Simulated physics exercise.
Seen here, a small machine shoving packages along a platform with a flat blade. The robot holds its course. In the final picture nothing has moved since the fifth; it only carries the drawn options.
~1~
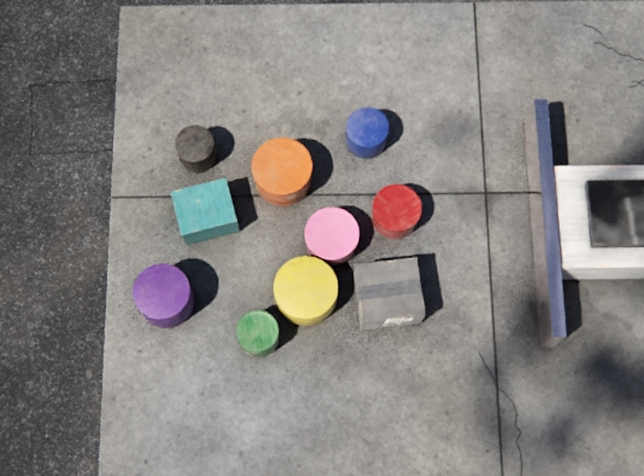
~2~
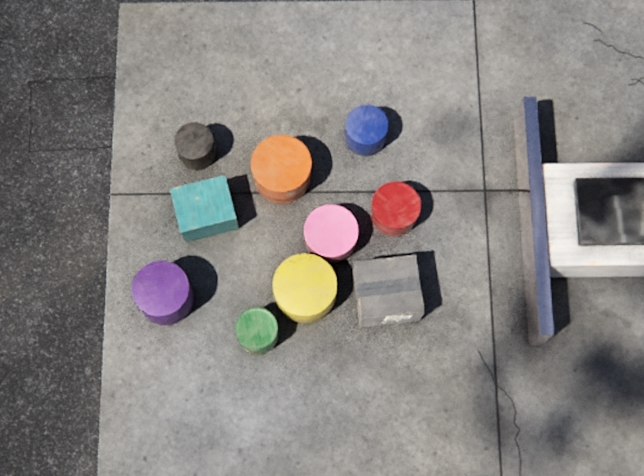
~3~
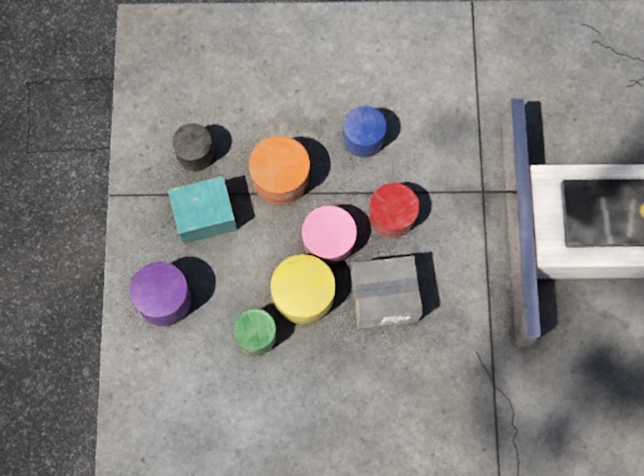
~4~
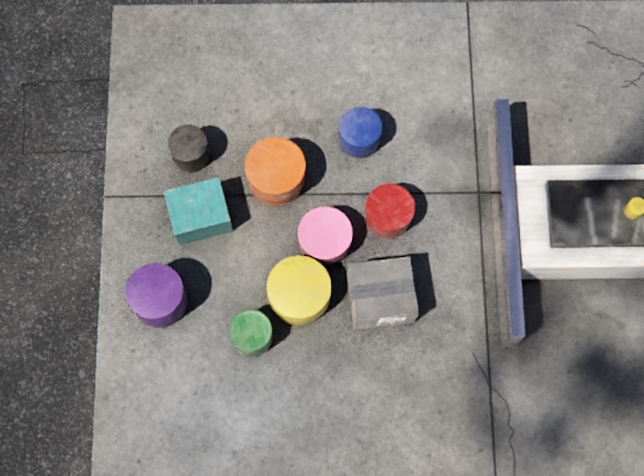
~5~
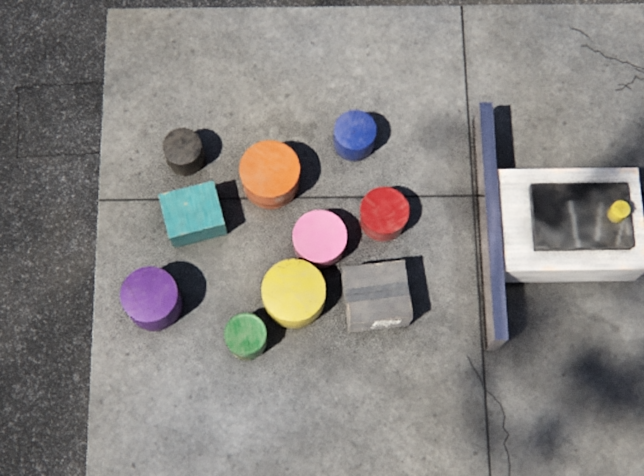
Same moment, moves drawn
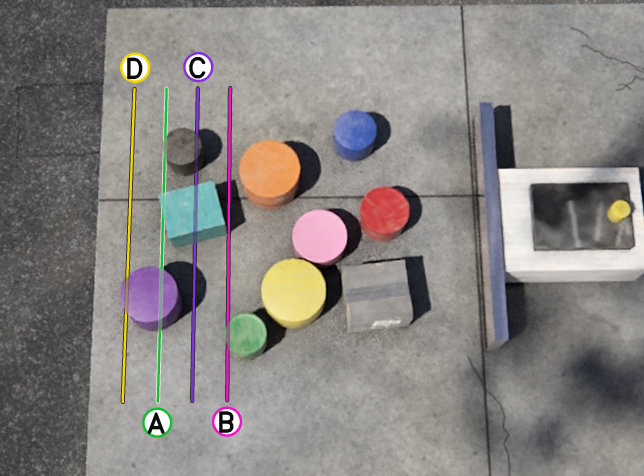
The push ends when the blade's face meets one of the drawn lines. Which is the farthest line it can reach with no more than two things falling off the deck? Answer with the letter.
No farther than C.
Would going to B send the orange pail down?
By then, no.
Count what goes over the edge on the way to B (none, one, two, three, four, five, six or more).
By then, one.
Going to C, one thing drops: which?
The purple canister.
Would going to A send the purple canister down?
Yes.
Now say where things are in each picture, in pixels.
The first frame shows turquoise crate (206, 212); red pail (396, 213); grey box (388, 294).
The second frame shows robot (619, 211); pink pail (331, 235).
The third frame shows robot (606, 212); blue canister (365, 132).
The fourth frame shows robot (590, 213); black canister (189, 149).
The fifth frame shows robot (573, 216); yellow canister (294, 294); turquoise crate (194, 215); red pail (383, 215).
On the marked copy, A at (162, 238); B at (229, 237); C at (195, 238); D at (129, 239).
Taking C. A third of the way, robot (467, 217); grey box (348, 296); yellow canister (286, 295).
Two thirds of the way, robot (360, 219); purple canister (119, 300); yellow canister (180, 297).
When it is over, robot (276, 220); purple canister over the edge; yellow canister (97, 299); one fallen.
As for the rest, A drops three; B is within the limit but short; D drops four.
